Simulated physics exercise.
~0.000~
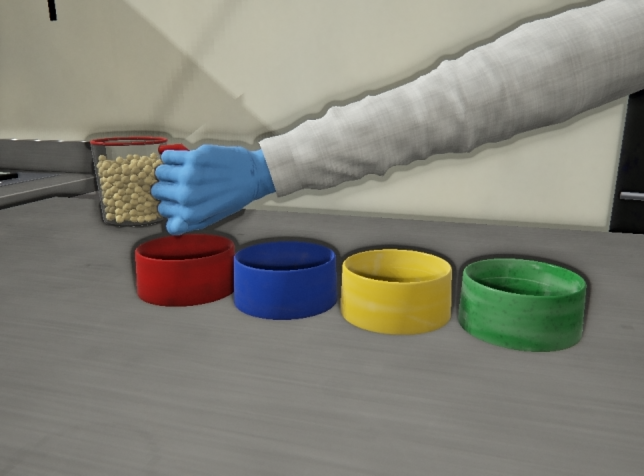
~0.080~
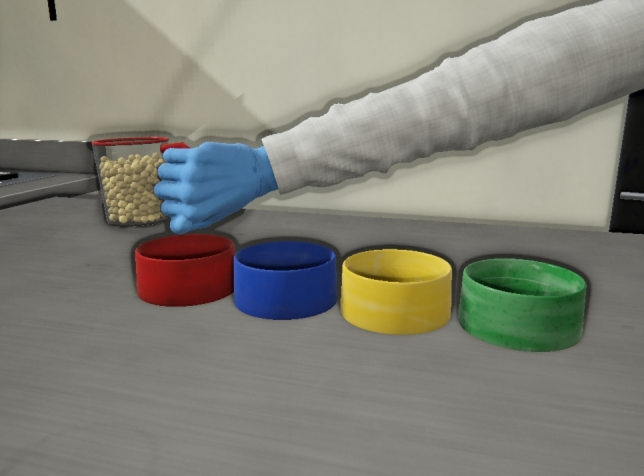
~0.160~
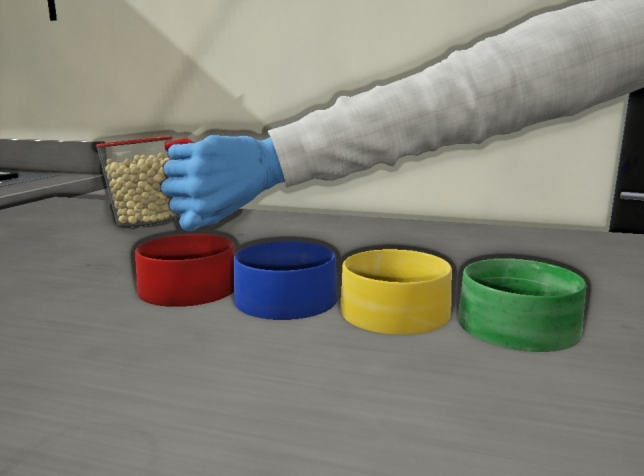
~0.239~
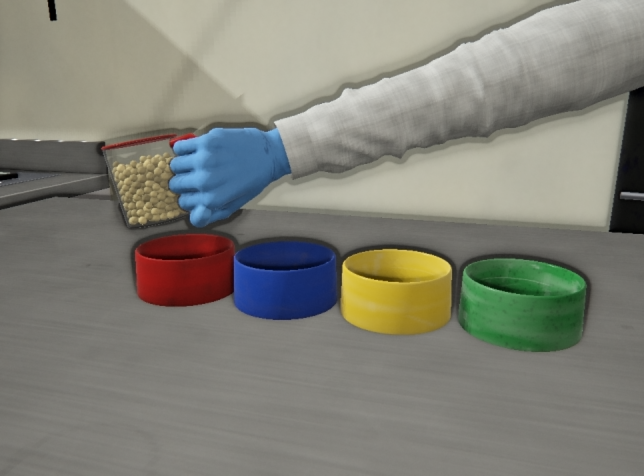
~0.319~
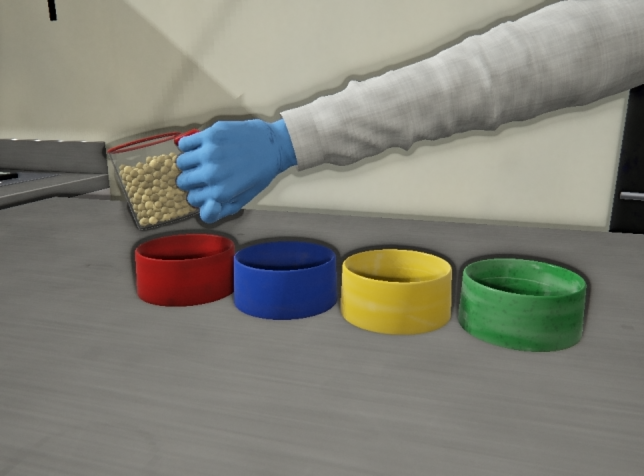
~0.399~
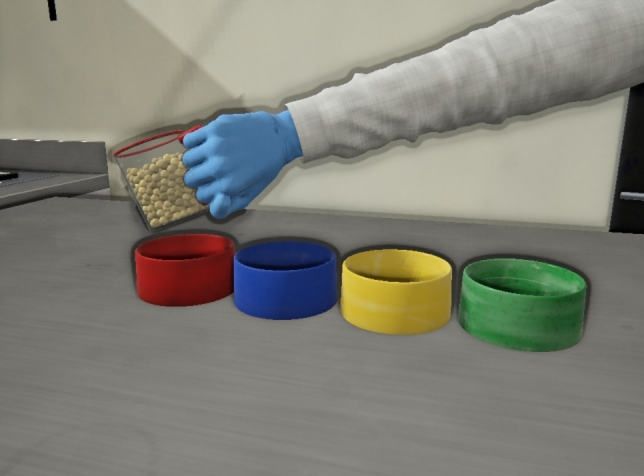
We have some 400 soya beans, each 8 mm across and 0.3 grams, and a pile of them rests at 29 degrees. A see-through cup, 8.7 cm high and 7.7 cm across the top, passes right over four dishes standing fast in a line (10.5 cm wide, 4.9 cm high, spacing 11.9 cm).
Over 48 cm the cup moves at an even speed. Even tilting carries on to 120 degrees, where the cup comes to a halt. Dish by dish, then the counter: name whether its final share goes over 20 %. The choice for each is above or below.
Red - below it, blue - above it, green - below it, yellow - below it, counter - below it.
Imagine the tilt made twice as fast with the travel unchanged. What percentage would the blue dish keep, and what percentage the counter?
The blue dish 0, the counter 10.
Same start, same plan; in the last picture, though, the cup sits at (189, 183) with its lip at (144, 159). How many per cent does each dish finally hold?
The red dish keeps 0, the blue dish 10, the green dish 0 and the yellow dish 80.
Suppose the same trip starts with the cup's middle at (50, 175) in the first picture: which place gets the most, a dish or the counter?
I'd say red collects the most.
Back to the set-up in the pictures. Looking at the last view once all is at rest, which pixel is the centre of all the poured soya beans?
Close to pixel (287, 280).
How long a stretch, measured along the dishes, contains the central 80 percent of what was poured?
That stretch measures near 7 centimetres.
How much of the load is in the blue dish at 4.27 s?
Roughly 95 %.
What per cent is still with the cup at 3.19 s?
That would be some 0 per cent.
After 2.07 s, tilt 120 degrees; cup holds 15 %, blue 80 %.
Then, at 3.19 s, tilt 120 degrees; cup holds 0 %, blue 95 %.
After 4.27 s, tilt 120 degrees; cup holds 0 %, blue 95 %.
In the end, at 4.6 s, red 0 %, blue 95 %, green 0 %, yellow 0 %, counter 5 %.
